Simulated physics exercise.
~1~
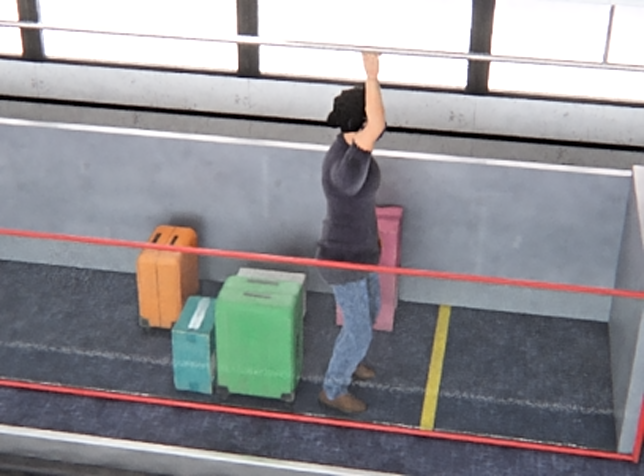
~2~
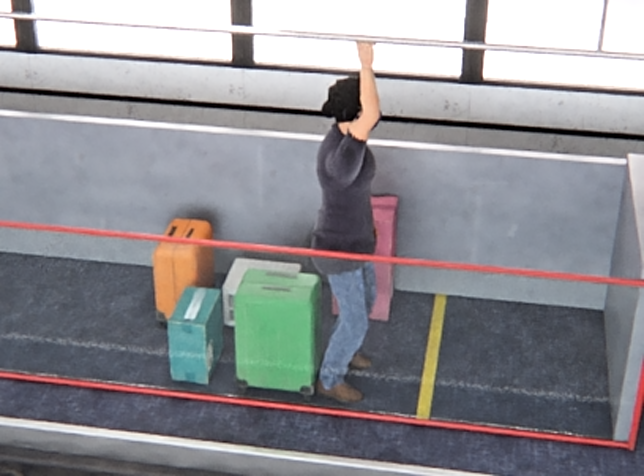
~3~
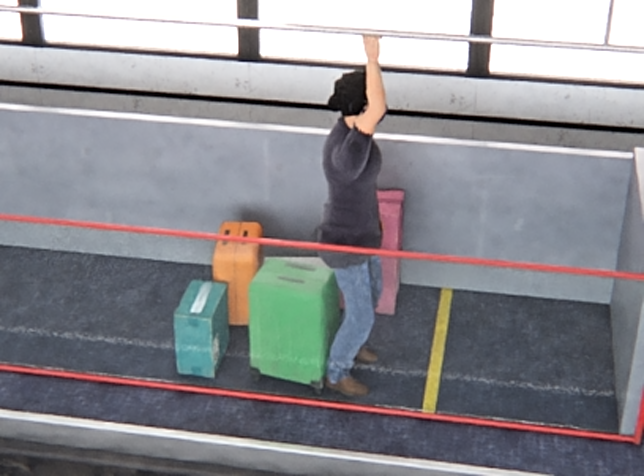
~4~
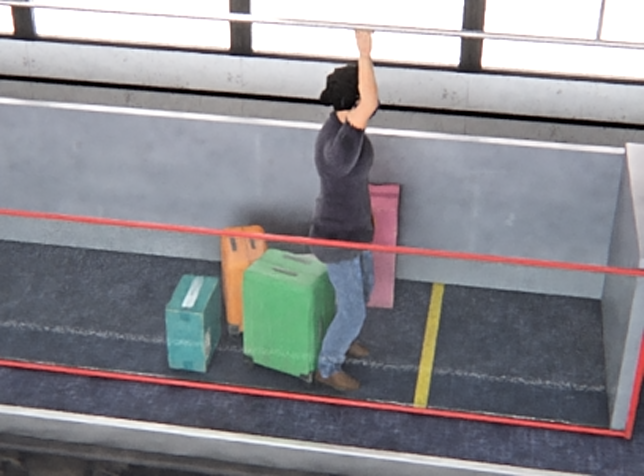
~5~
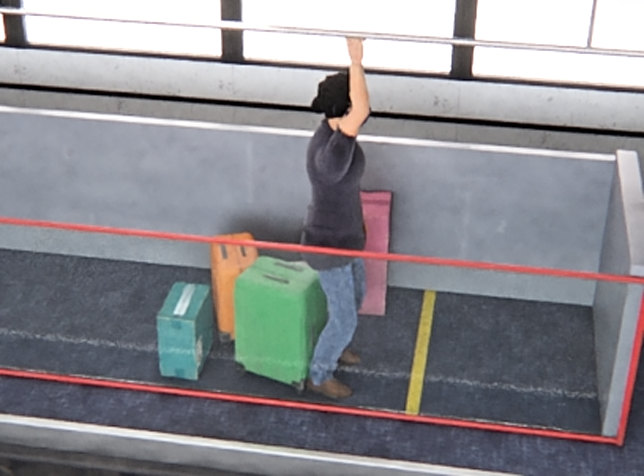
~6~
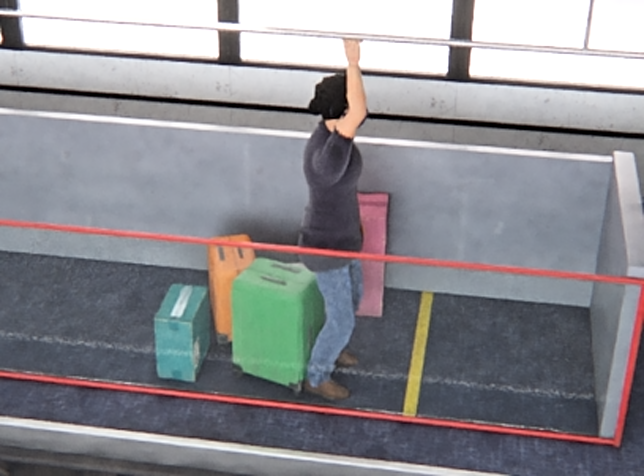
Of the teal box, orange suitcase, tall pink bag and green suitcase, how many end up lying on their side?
None of them do; all four are still upright at the end.
